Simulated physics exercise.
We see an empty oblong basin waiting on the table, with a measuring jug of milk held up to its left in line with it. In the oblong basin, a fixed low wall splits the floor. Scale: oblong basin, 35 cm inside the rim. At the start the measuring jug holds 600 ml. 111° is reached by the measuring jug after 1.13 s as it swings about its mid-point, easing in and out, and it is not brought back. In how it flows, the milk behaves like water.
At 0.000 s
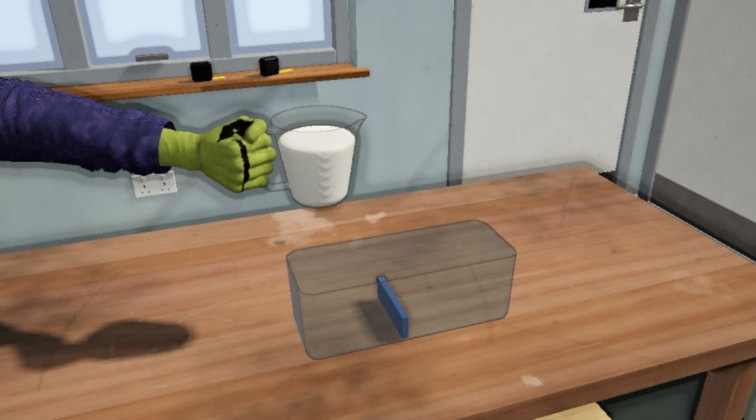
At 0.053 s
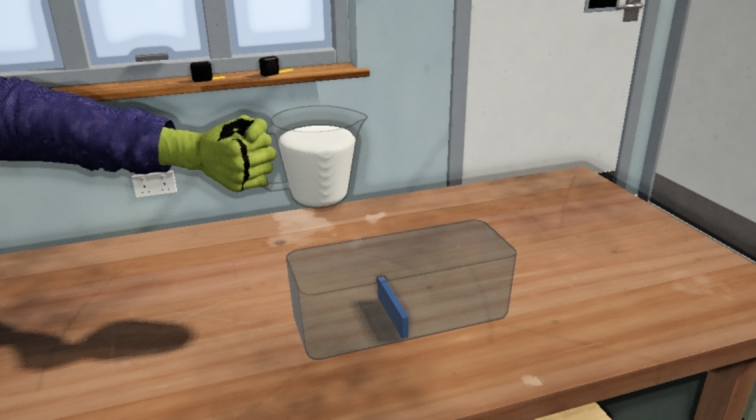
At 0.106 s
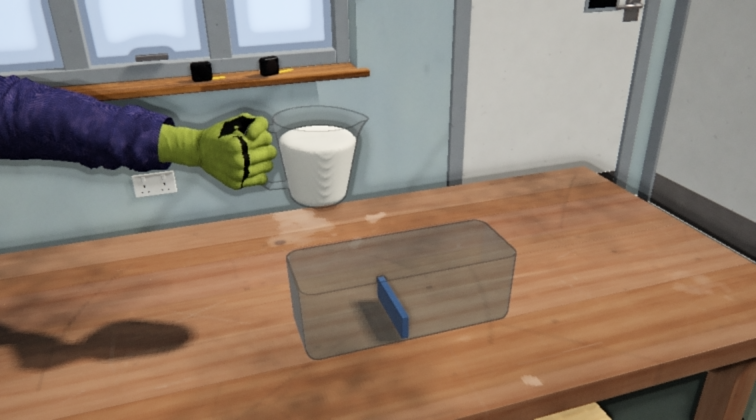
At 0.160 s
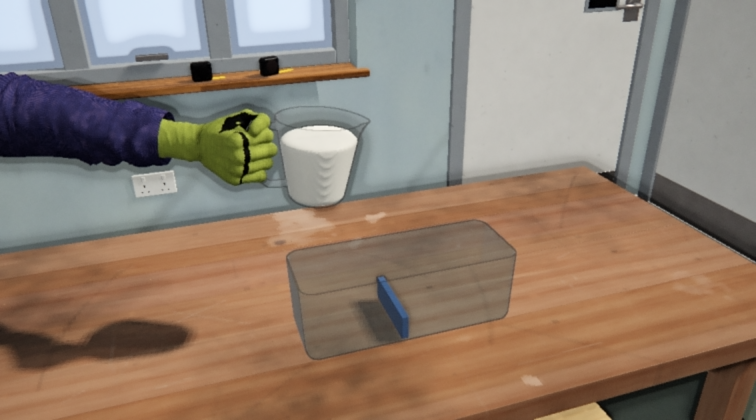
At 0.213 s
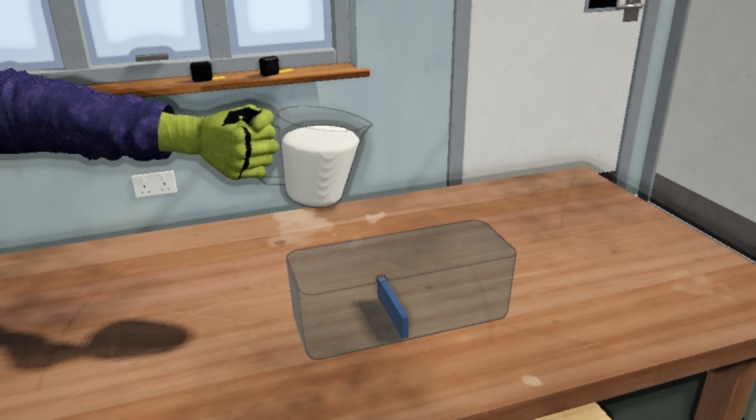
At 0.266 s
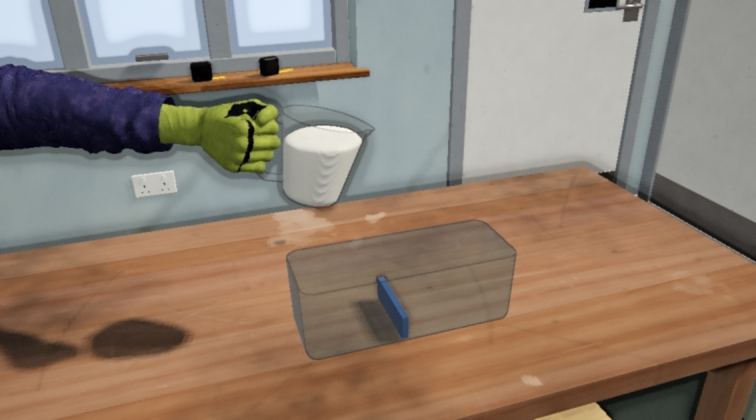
At the start, a green-gloved hand holds a clear measuring jug of milk upright above a wooden table, up and to the left of an empty oblong basin with a blue wall inside. The hand then slowly tilts the jug slightly to the right, and the milk stays inside it.
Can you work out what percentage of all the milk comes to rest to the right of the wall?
I would put it at 86 per cent.
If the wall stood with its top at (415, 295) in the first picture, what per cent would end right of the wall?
Then it comes to around 40 per cent.
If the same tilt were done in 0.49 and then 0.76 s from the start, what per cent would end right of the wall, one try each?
About 75 %, then about 85 %.
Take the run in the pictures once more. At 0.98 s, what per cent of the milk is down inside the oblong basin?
Near 68 in a hundred.
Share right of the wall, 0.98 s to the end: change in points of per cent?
It climbs by roughly 20 per cent.
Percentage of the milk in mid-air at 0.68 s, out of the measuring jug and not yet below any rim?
It comes to about 24 percent.
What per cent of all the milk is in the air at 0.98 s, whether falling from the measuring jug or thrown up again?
Near 20 percent.
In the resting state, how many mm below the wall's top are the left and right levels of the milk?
Left about 38 mm, while the right is about 18 mm.
Then, 0.68 s in, the tilt is 72° and 73 per cent is still to pour, 0 is left of the wall and 4 right of it.
Then, 0.98 s in, the tilt is 106° and 11 per cent is still to pour, 2 is left of the wall and 66 right of it.
Then, 1.29 s in, the tilt is 111° and 0 per cent is still to pour, 12 is left of the wall and 87 right of it.
Then, 1.63 s in, the tilt is 111° and 0 per cent is still to pour, 13 is left of the wall and 86 right of it.
Finally, 13 per cent lies left of the wall, 86 right of it and 1 outside.
